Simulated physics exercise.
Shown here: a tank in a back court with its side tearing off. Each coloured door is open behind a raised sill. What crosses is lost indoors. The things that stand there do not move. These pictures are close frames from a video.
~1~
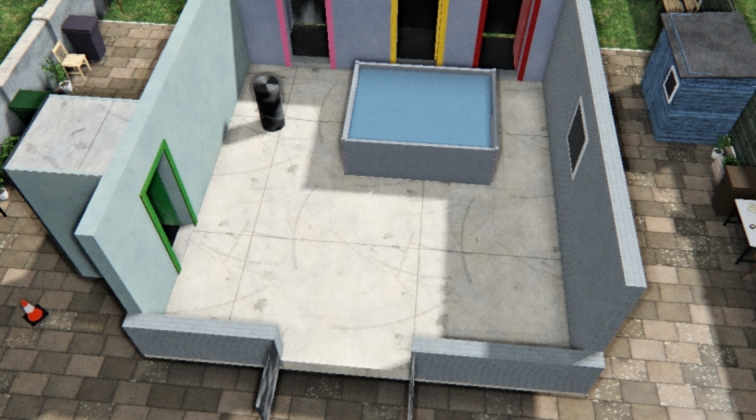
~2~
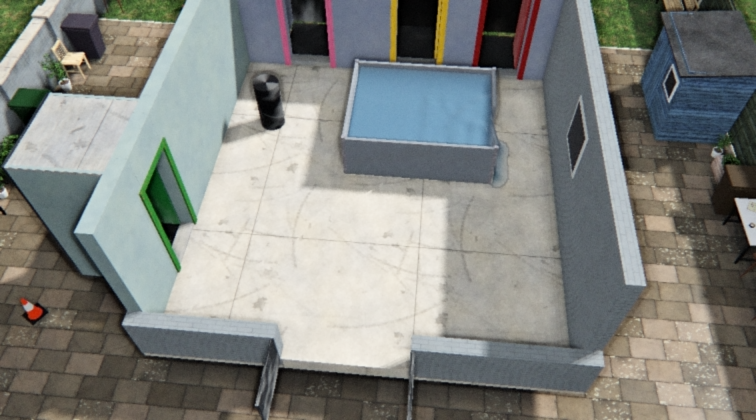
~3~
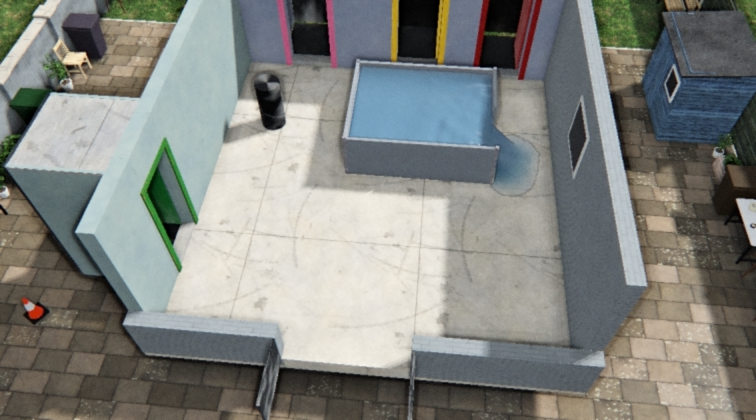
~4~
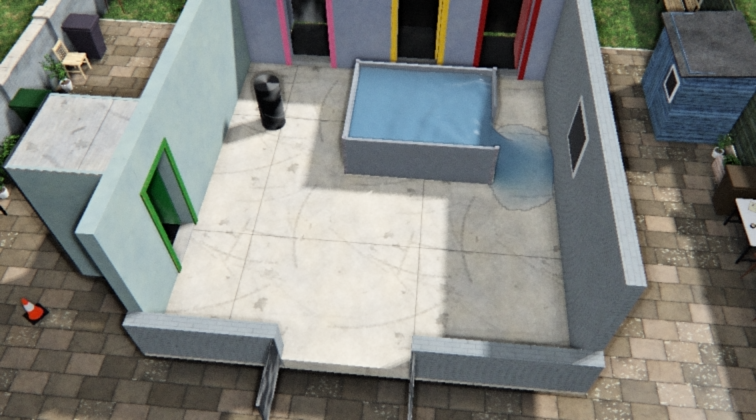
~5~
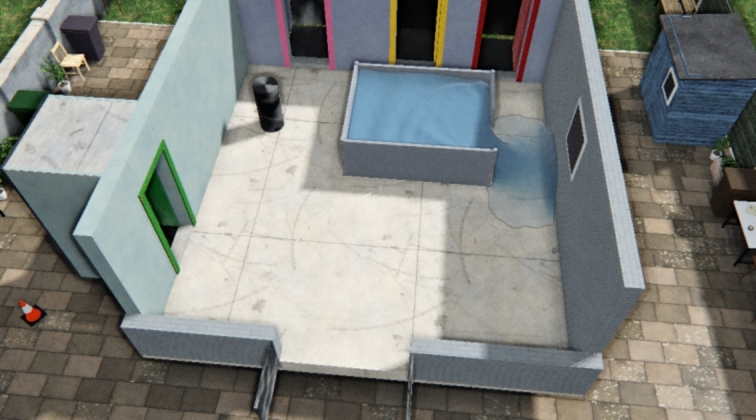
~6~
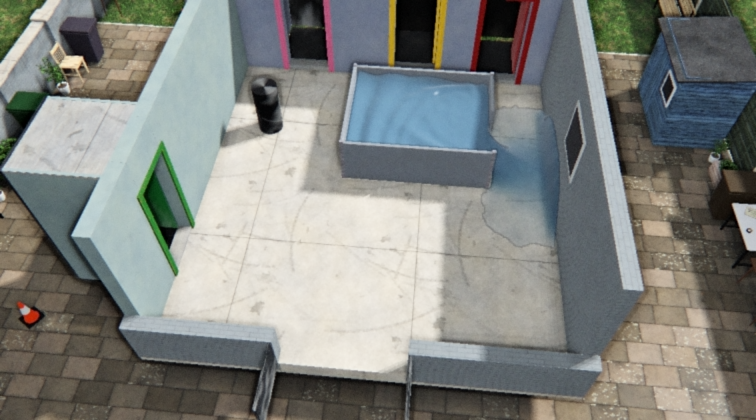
Water pouring from the right side of a raised tank in a walled court, spreading to the right wall, then along it toward the viewer.
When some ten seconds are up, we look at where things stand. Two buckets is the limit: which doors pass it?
The pink door will most likely keep inside the limit; the red door will most likely go past the limit; the green door will most likely go past the limit; the yellow door will most likely keep inside the limit.
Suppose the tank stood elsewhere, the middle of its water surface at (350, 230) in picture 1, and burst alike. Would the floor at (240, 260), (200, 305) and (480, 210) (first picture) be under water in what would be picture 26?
Going through the three spots in turn: Stays untouched, stays untouched, gets wet.
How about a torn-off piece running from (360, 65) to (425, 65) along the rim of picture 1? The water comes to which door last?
My answer is the one in green.
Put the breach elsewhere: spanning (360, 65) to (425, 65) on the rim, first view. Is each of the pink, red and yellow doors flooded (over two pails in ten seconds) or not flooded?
Well, pink door beats the mark, red door beats the mark and yellow door beats the mark.
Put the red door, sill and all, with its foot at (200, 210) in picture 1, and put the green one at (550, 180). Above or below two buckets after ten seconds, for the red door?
Checking it, I find the red door escapes flooding.
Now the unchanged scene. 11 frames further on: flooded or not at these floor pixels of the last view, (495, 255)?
Answer: Under water.
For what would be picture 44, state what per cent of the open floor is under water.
It comes to roughly 85 in a hundred.
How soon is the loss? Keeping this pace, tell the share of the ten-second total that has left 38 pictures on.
It would be around 70 %.
A moment on, water covers 20 % of the floor; the pink door not reached, the red door under two buckets in, the green door not reached, the yellow door not reached.
Next, water covers 30 % of the floor; the pink door not reached, the red door far over two buckets in, the green door not reached, the yellow door wet at the sill, nothing in.
Then, water covers 50 % of the floor; the pink door wet at the sill, nothing in, the red door far over two buckets in, the green door not reached, the yellow door wet at the sill, nothing in.
Later, water covers 85 % of the floor; the pink door wet at the sill, nothing in, the red door far over two buckets in, the green door over two buckets in, the yellow door wet at the sill, nothing in.
In the end, water covers 100 % of the floor; the pink door wet at the sill, nothing in, the red door far over two buckets in, the green door over two buckets in, the yellow door wet at the sill, nothing in.
